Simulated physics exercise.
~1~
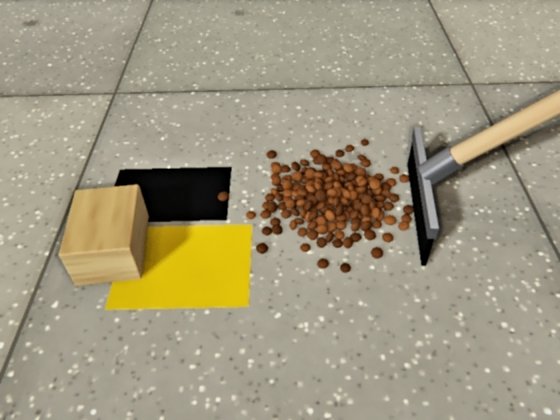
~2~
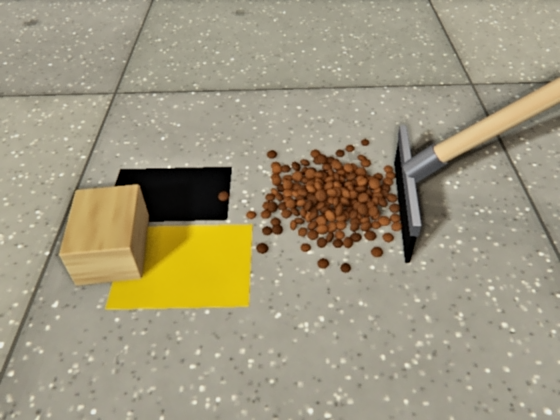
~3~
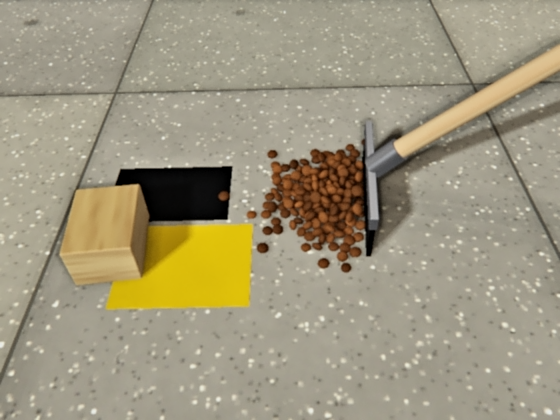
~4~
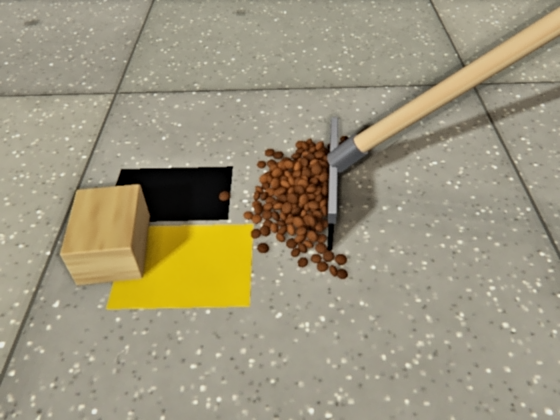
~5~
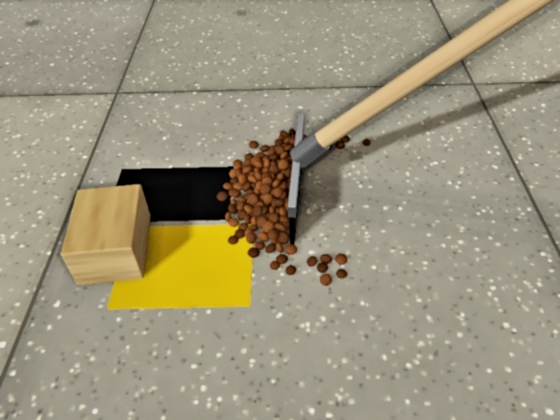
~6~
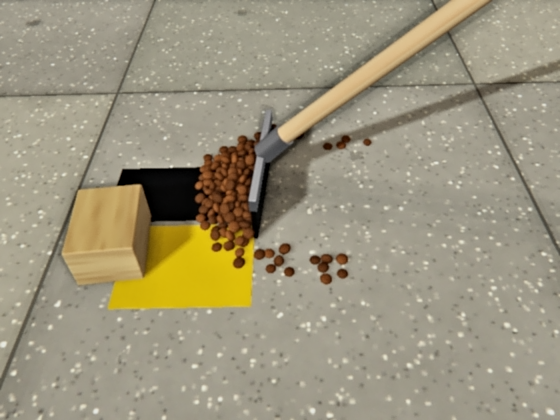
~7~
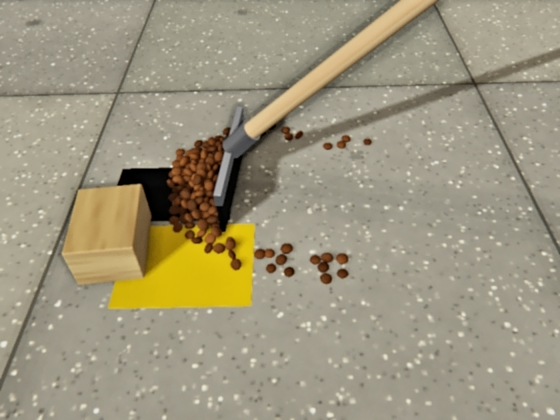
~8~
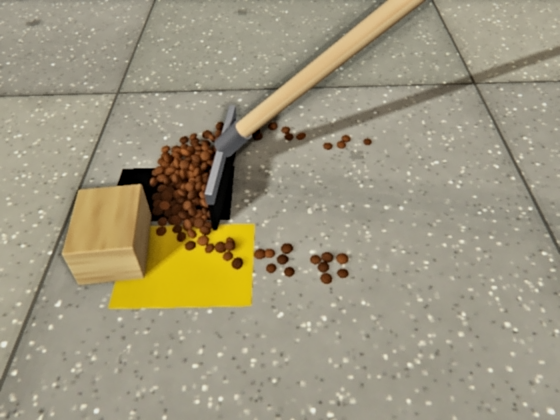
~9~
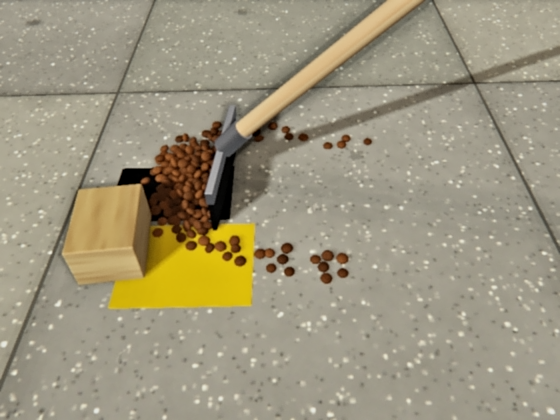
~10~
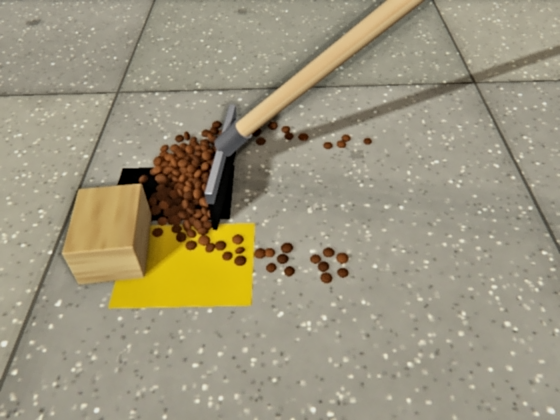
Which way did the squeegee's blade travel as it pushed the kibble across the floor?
The blade travelled to the left, towards the mats and the wooden block.
